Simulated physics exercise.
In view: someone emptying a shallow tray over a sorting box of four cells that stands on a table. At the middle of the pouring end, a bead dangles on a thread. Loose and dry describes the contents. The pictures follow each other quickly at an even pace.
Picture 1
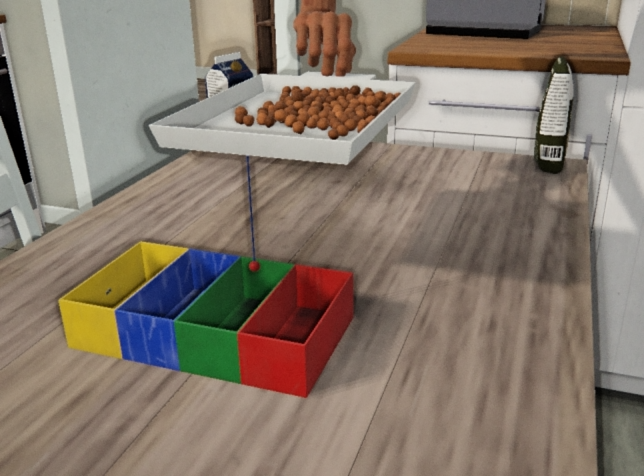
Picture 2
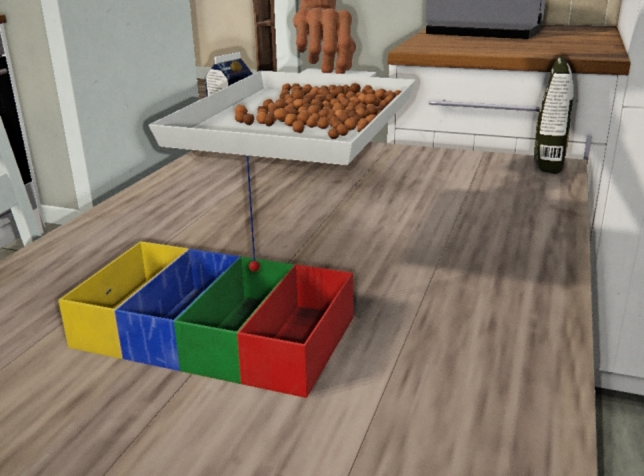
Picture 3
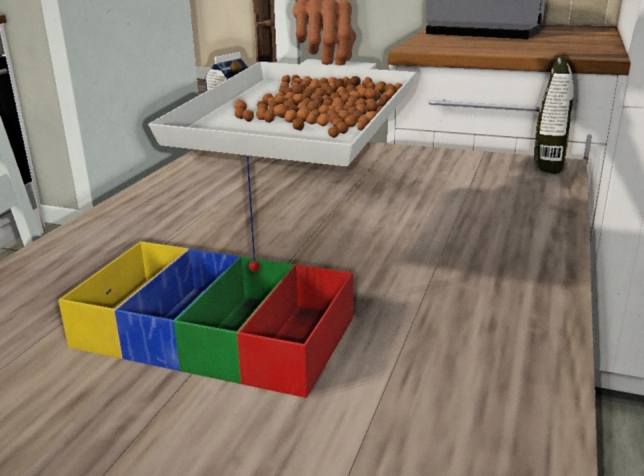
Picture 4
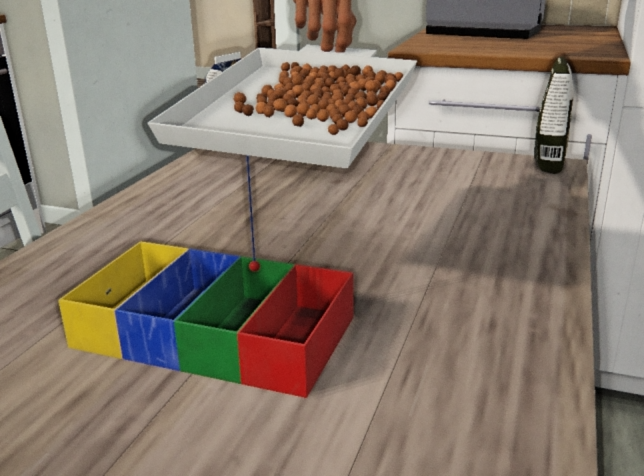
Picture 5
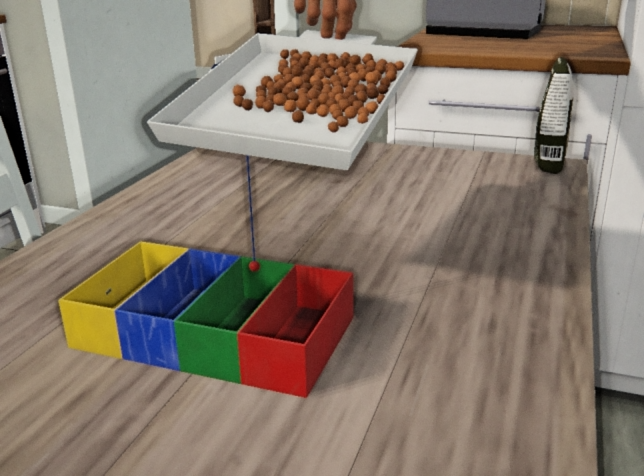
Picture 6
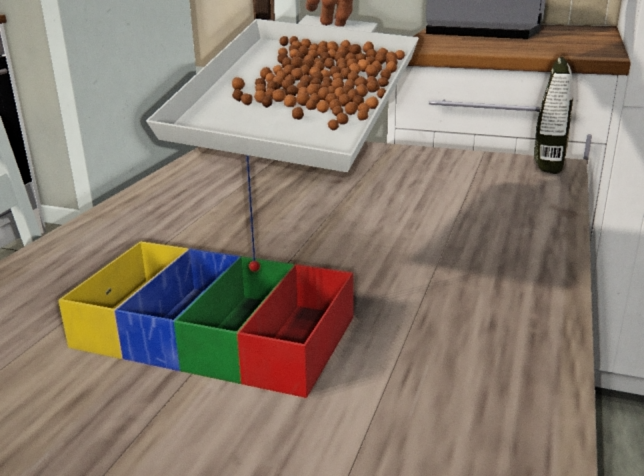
To begin with, a white tray of small round brown nuts sits level above a box with yellow, blue, green and red cells, a red bead hanging on a thread. The tray's far side gradually rises, and its front edge then dips towards the right corner, while the nuts stay aboard.
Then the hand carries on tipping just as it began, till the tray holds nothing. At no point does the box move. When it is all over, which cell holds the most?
The red cell holds the most.
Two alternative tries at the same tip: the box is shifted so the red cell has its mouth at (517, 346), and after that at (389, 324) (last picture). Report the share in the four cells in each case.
Close to 80 in a hundred, followed by close to 100 in a hundred.
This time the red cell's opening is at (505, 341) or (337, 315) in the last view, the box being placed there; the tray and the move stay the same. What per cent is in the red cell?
Close to 0 in a hundred first, close to 50 in a hundred second.
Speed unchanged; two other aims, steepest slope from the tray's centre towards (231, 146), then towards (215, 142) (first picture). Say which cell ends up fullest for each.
First try: The blue cell; second try: The blue cell.
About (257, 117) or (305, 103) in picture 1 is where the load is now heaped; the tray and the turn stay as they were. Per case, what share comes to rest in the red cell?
40 % and 50 %.
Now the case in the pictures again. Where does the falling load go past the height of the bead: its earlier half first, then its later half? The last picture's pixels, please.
Earlier portion about (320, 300); later portion about (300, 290).
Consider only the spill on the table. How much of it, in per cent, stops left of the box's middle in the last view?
I'd guess close to 10 %.
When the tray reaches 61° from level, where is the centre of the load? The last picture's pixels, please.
Somewhere about (303, 109).
Shortly afterwards, tray tipped steeply; the whole lot on the tray.
Next, tray tipped past a quarter turn; the bulk on the tray; only a few in the red cell; only a few in the green cell; near a quarter falling or outside the box.
Some moments later, tray tipped past a quarter turn; near half in the red cell; a little in the green cell; only a few in the blue cell; near a third falling or outside the box.
In the end, tray tipped past a quarter turn; near half in the red cell; a little in the green cell; only a few in the blue cell; none at all in the yellow cell; near a third outside the box.
